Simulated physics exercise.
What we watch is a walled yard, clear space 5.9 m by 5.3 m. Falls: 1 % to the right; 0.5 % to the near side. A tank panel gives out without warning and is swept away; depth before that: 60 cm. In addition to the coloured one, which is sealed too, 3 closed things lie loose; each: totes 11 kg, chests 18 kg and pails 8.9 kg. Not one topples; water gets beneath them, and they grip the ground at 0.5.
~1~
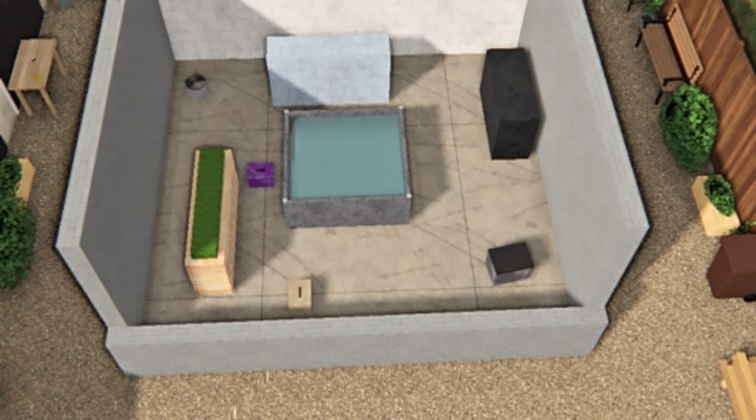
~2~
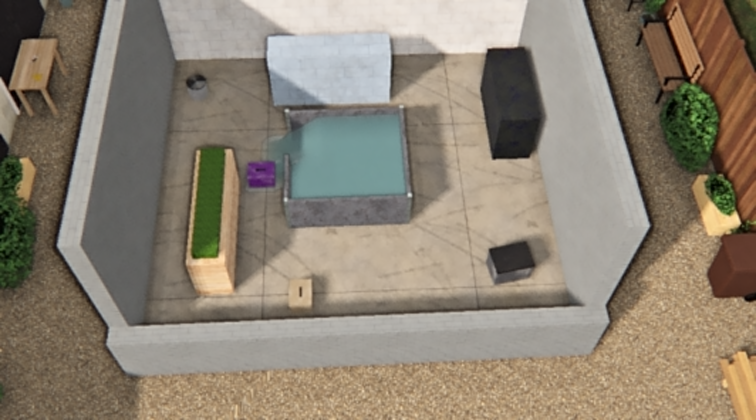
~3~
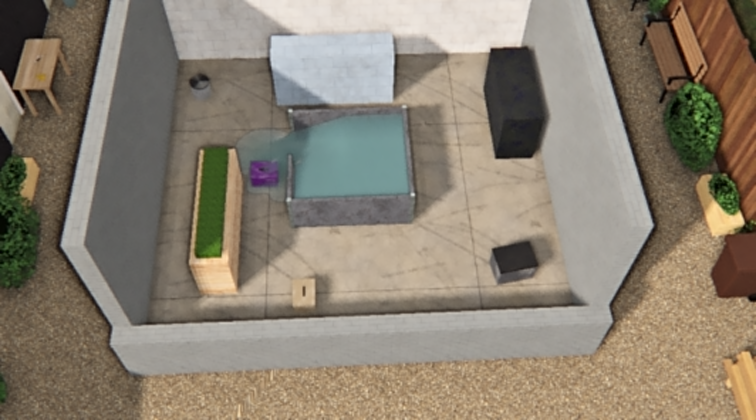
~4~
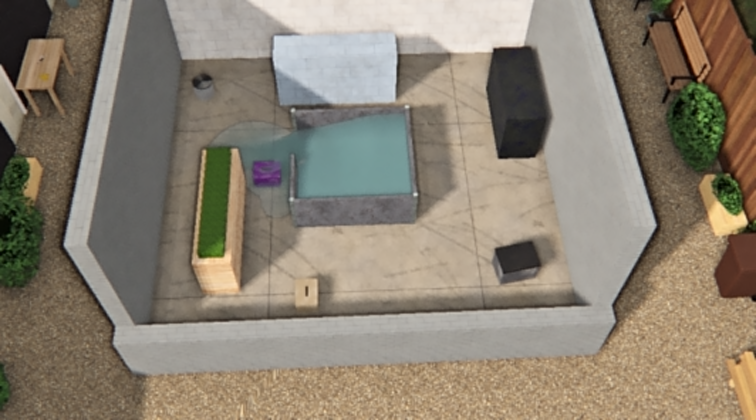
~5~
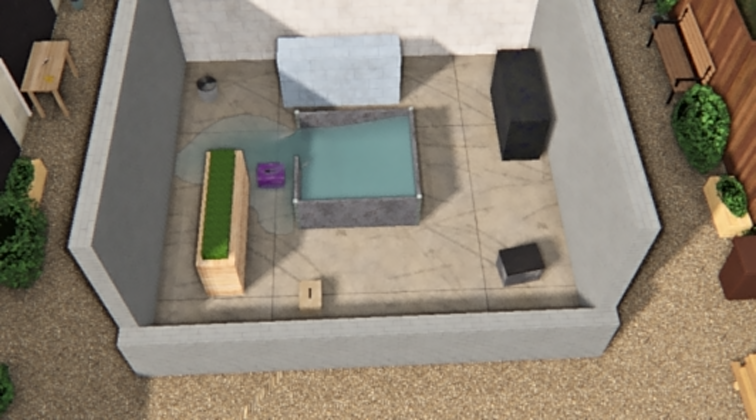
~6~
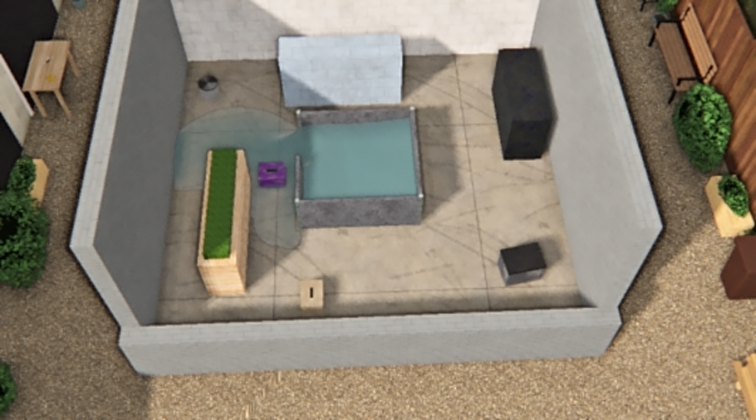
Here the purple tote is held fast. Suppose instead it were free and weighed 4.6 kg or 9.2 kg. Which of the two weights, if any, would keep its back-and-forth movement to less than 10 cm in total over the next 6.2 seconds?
The small load and double fall short.
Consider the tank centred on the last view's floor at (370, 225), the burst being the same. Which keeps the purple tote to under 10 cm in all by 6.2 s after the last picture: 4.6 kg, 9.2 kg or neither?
In that case the answer is that both weights fall short.
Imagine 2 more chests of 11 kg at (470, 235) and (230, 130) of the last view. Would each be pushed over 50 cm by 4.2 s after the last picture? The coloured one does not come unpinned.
Results, in sequence: Not exceeded / exceeded.
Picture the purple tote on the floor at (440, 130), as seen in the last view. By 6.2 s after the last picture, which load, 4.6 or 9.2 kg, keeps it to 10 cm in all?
Looks like the outcome is this: The lighter one does it.
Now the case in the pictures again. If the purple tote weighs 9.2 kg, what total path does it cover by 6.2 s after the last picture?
100 cm.
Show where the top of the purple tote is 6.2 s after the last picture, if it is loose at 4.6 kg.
About pixel (281, 205).
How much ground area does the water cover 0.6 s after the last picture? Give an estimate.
About 9.0 m2.
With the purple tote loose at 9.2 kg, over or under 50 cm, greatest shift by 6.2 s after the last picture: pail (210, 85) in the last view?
Here the answer is beyond.
Then, 0.6 s after the last picture the purple tote would be 65 cm from its start with 4.6 kg and 58 cm from its start with 9.2 kg; 3 cm of water round it then.
Then, 2.3 s after the last picture the purple tote would be 65 cm from its start with 4.6 kg and 82 cm from its start with 9.2 kg; 3 cm of water round it then.
Then, 4.2 s after the last picture the purple tote would be 65 cm from its start with 4.6 kg and 82 cm from its start with 9.2 kg; 3 cm of water round it then.
Then, 6.2 s after the last picture the purple tote would be 65 cm from its start with 4.6 kg and 82 cm from its start with 9.2 kg; 4 cm of water round it then.
